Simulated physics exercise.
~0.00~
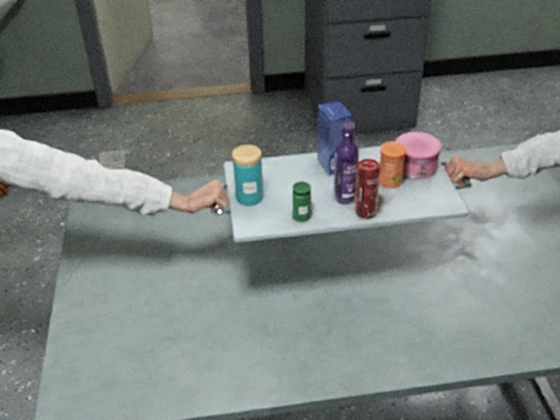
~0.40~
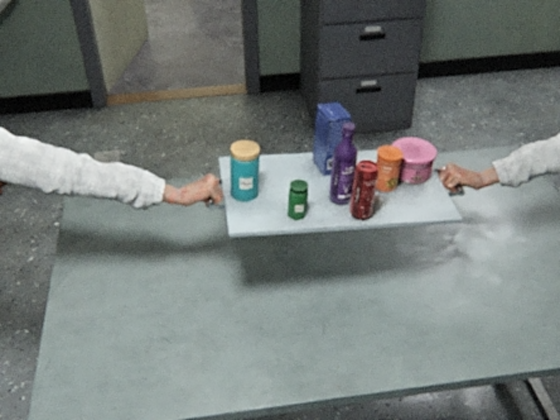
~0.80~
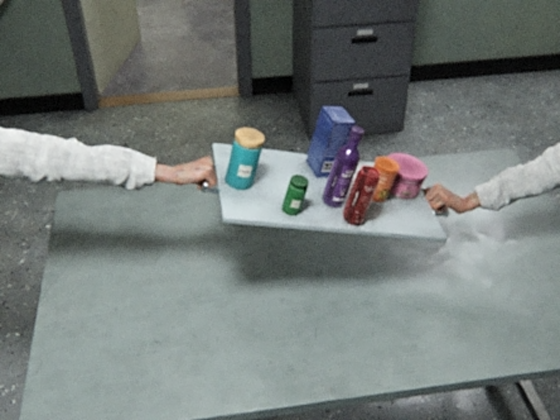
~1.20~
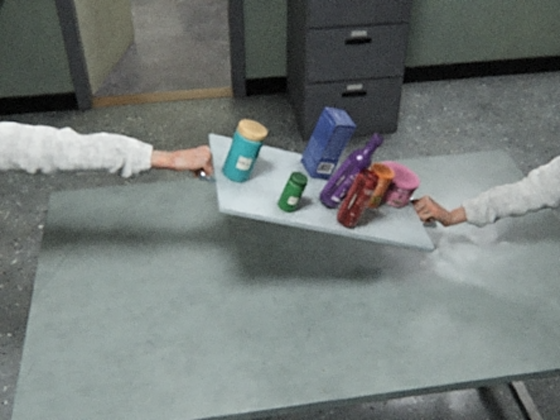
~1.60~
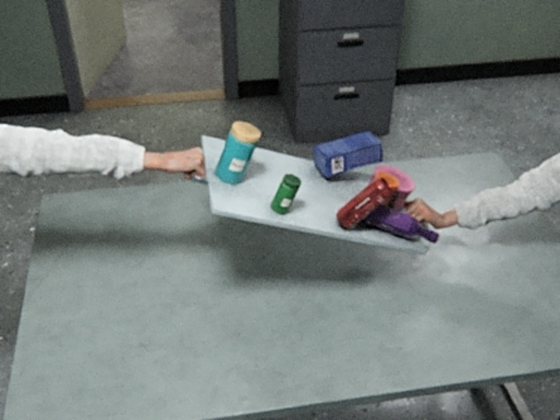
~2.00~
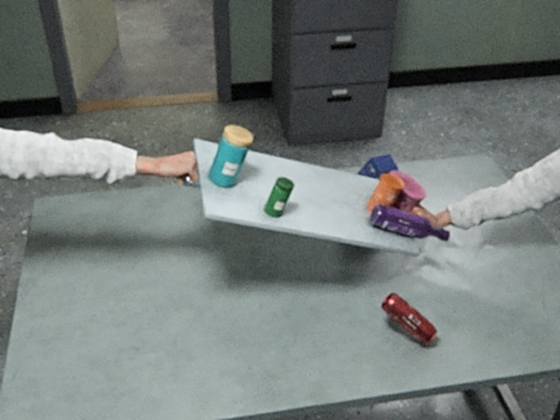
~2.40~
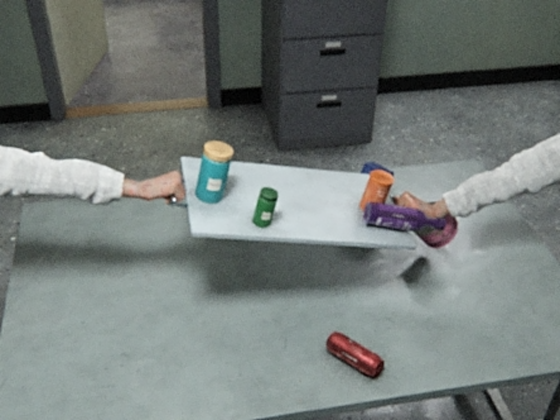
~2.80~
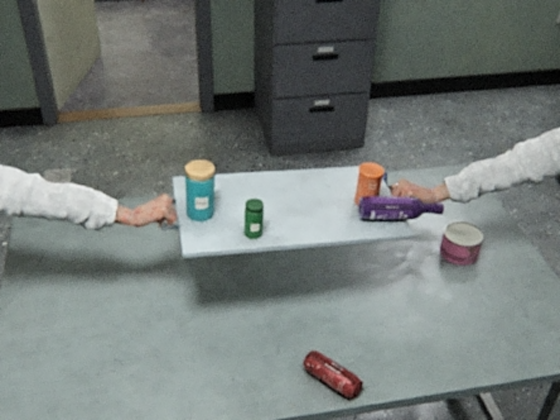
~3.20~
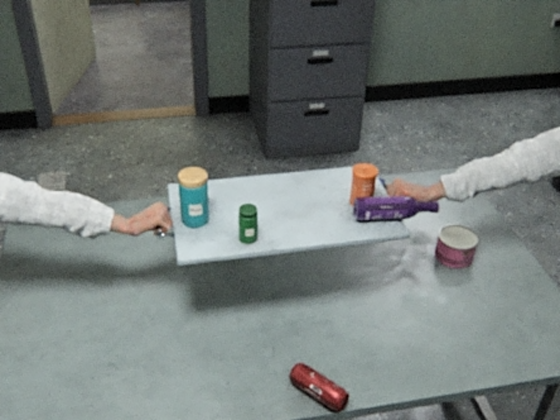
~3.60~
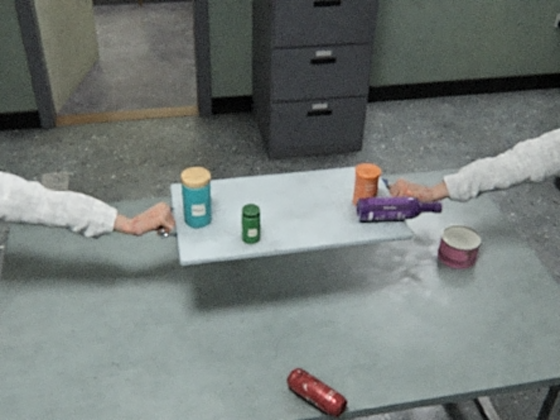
Two hands tilt a tray right, toppling the purple bottle and dropping three items.
